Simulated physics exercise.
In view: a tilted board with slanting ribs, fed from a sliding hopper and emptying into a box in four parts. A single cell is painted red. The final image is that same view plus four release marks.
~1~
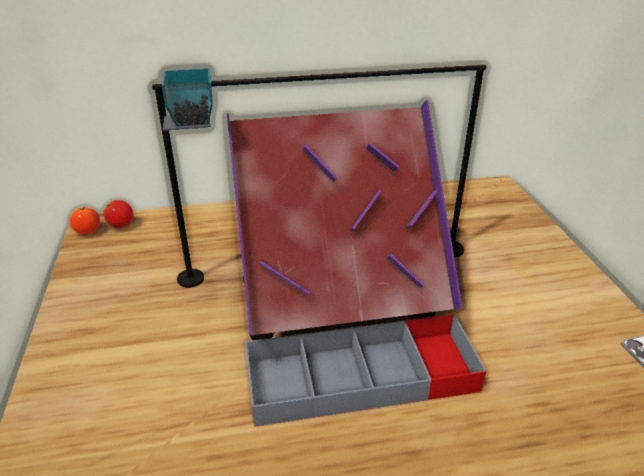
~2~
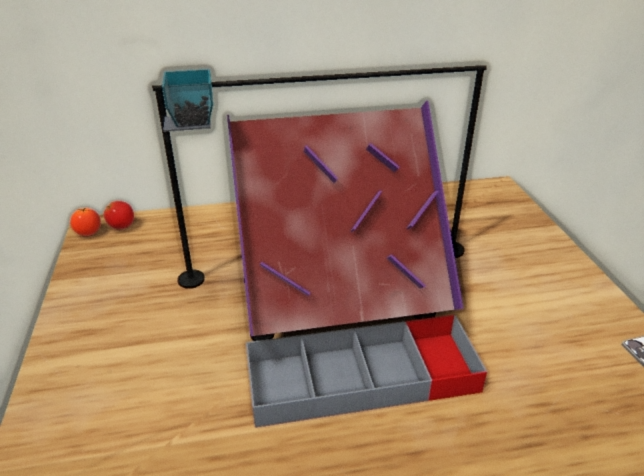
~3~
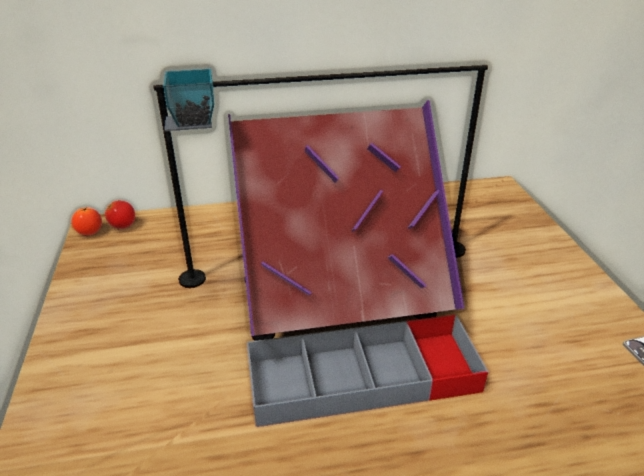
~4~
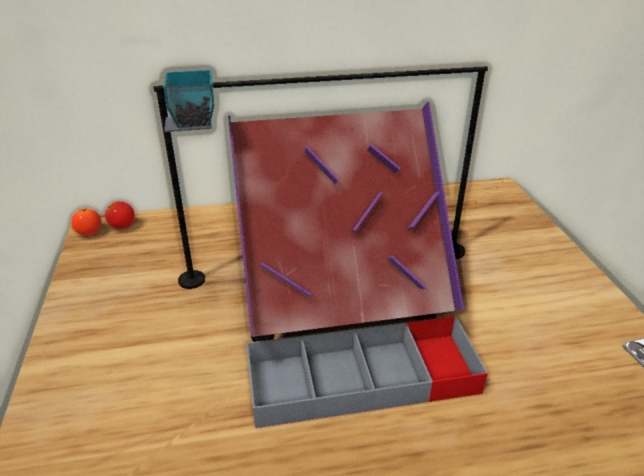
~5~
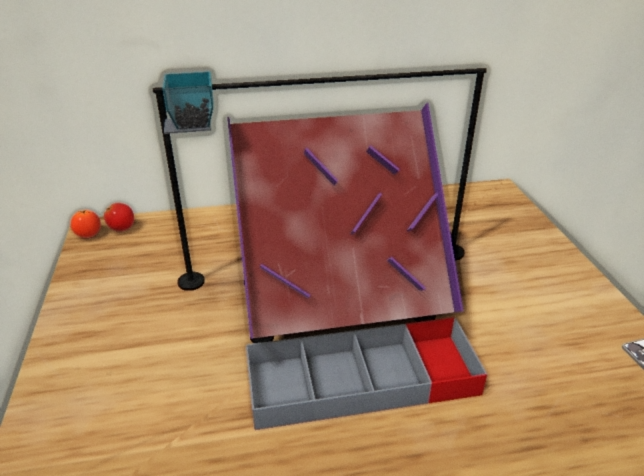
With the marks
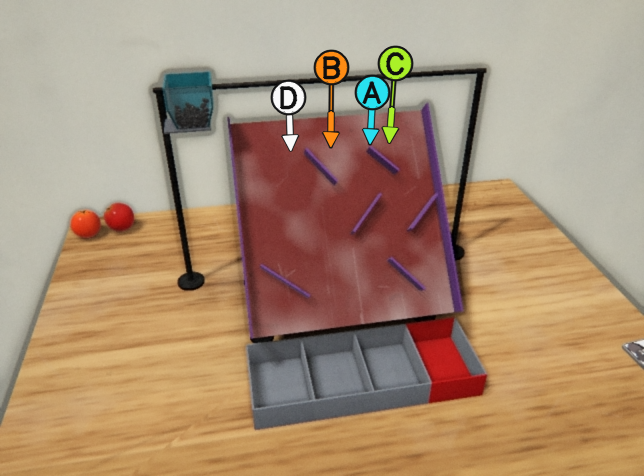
In the video, a blue hopper of dark beans sits at the left end of a black rail above a tilted red board with purple ribs and a four-part box with one red cell, and nothing visibly moves.
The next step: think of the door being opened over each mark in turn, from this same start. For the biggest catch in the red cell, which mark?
Mark C does it best.
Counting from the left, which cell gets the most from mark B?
The second from the left.
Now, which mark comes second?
That would be A.
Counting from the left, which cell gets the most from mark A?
The fourth.
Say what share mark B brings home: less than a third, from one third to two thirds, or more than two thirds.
Mark B gives less than a third.
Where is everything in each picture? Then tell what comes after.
The first picture shows hopper at (194, 112), black beans, door shut.
The second picture shows ribs (306, 146) to (337, 179), (370, 144) to (399, 168).
The third picture shows ribs (355, 229) to (382, 191), (413, 226) to (439, 191).
The fourth picture shows ribs (262, 263) to (311, 295), (392, 256) to (426, 288).
The fifth picture shows red cell at (458, 387), number 4 of 4 from the left.
On the marked copy, mark A meets the board at (370, 138); mark B meets the board at (330, 141); mark C meets the board at (389, 137); mark D meets the board at (290, 145).
For mark A, about half in the red cell, about a third in other cells, a stray few held on the board.
For mark B, none in the red cell, nearly all in other cells.
For mark C, most in the red cell, about a quarter in other cells, a stray few held on the board.
For mark D, none in the red cell, all in other cells.
